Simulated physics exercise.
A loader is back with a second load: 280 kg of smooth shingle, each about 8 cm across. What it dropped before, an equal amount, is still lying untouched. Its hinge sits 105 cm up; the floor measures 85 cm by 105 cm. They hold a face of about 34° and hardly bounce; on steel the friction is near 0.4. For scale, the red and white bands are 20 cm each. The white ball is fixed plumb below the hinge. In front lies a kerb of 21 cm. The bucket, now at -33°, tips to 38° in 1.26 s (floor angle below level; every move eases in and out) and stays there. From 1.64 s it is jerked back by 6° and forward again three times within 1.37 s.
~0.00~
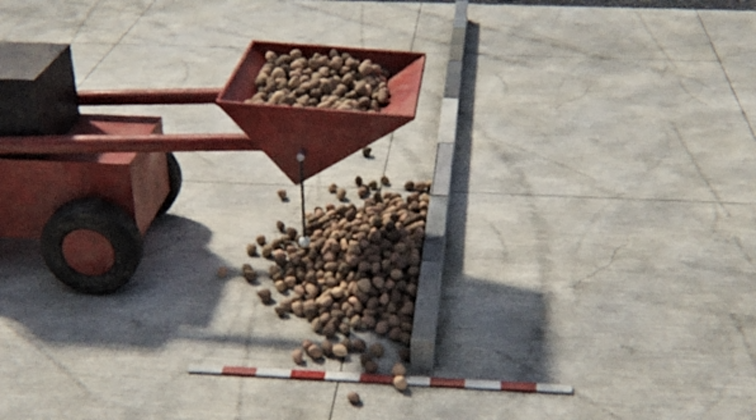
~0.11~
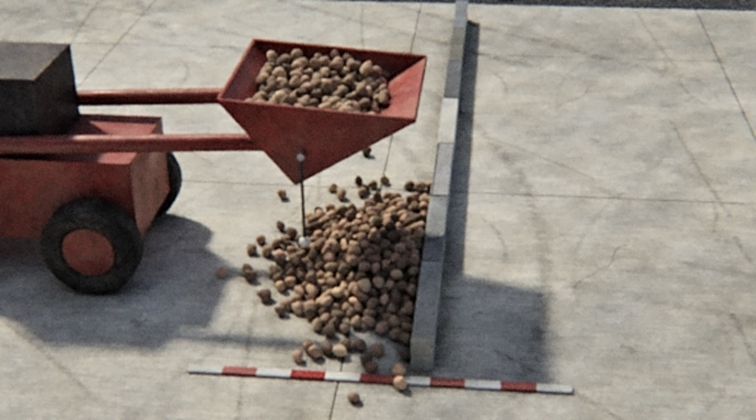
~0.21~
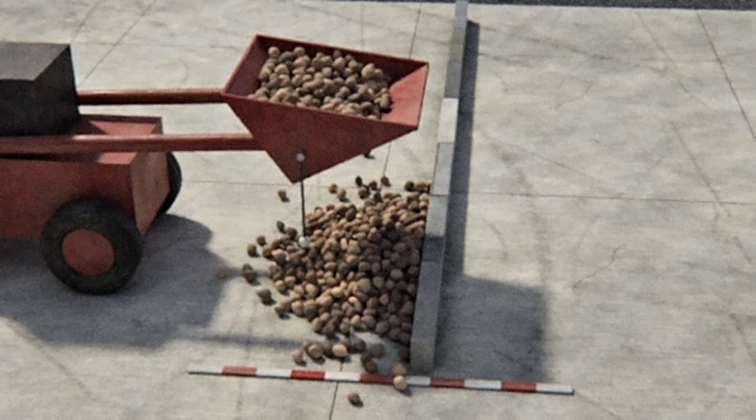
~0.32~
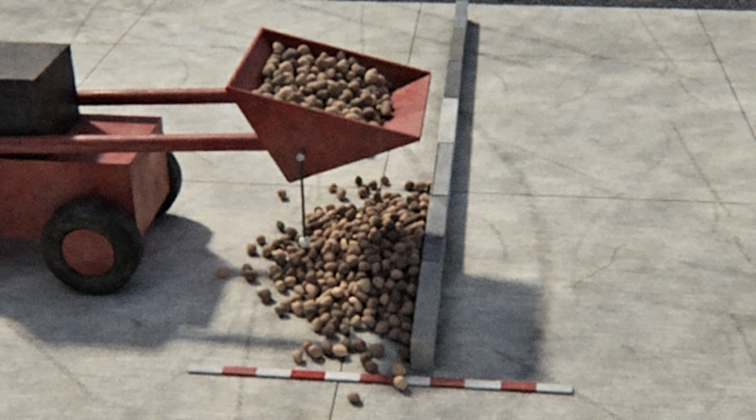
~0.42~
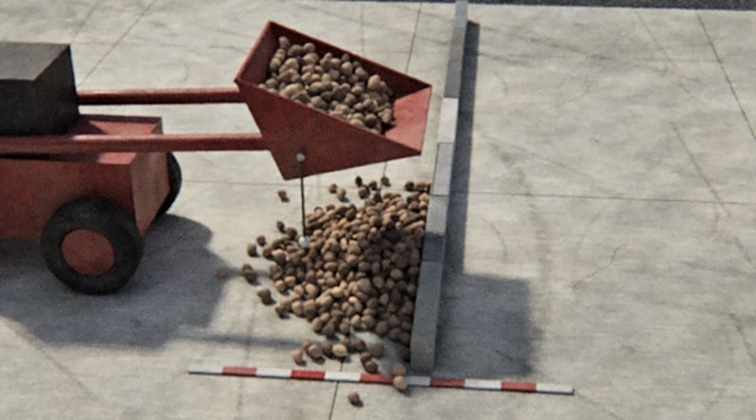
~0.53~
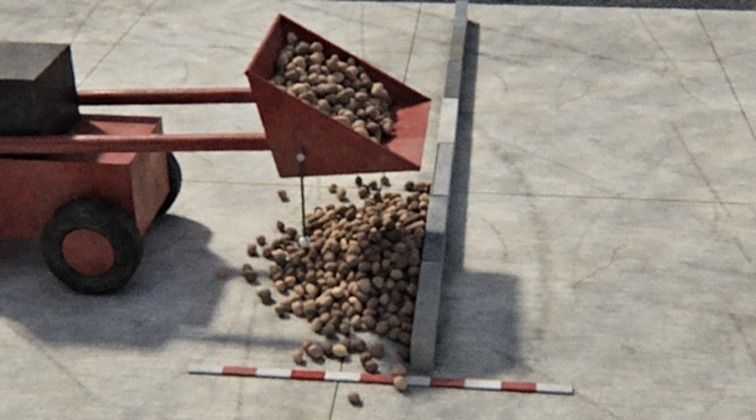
A red loader's bucket full of brown stones tilts steadily forward above a heap beside a kerb.
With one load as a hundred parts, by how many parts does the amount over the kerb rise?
Close to 59 parts in a hundred.
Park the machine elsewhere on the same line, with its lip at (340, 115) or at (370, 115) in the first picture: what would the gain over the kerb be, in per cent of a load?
First some 5, then 20 per cent.
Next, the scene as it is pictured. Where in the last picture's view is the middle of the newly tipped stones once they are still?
Near (466, 253).
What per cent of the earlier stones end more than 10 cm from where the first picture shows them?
About 0 per cent.
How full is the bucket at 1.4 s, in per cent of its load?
It holds some 45 per cent.
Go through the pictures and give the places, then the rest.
The first picture shows lip at (414, 118), floor tilted -33°, highest stones at (306, 64). The earlier load is highest near (397, 240), 22 cm above ground level, 100 % on this side of the kerb.
The second picture shows lip at (415, 121), floor tilted -32°, highest stones at (299, 62); the stones move at 0.1 m/s on average.
In the third picture, the bucket is at -28°, its lip at (418, 128); the top of the load is at (288, 61); the stones move at 0.2 m/s on average.
In the fourth picture, the bucket is at -22°, its lip at (420, 140); the top of the load is at (283, 60); the stones move at 0.2 m/s on average.
In the fifth picture, the bucket is at -14°, its lip at (421, 154); the top of the load is at (285, 57); the stones move at 0.3 m/s on average.
In the sixth picture, the bucket is at -6°, its lip at (420, 170); the top of the load is at (289, 54); the stones move at 0.3 m/s on average.
After 0.9 s the floor is at 27°; in per cent of one load, 100 in the bucket, 100 on this side of the kerb; the foremost stones are at (418, 257).
After 1.4 s the floor is at 38°; in per cent of one load, 44 in the bucket, 149 on this side of the kerb, 7 over the kerb; the foremost stones are at (471, 229).
After 3.5 s the floor is at 38°; in per cent of one load, 0 in the bucket, 141 on this side of the kerb, 59 over the kerb; the foremost stones are at (685, 250).
After 6.0 s the floor is at 38°; in per cent of one load, 0 in the bucket, 141 on this side of the kerb, 59 over the kerb; the foremost stones are at (685, 250). Net gain over the kerb, 59.
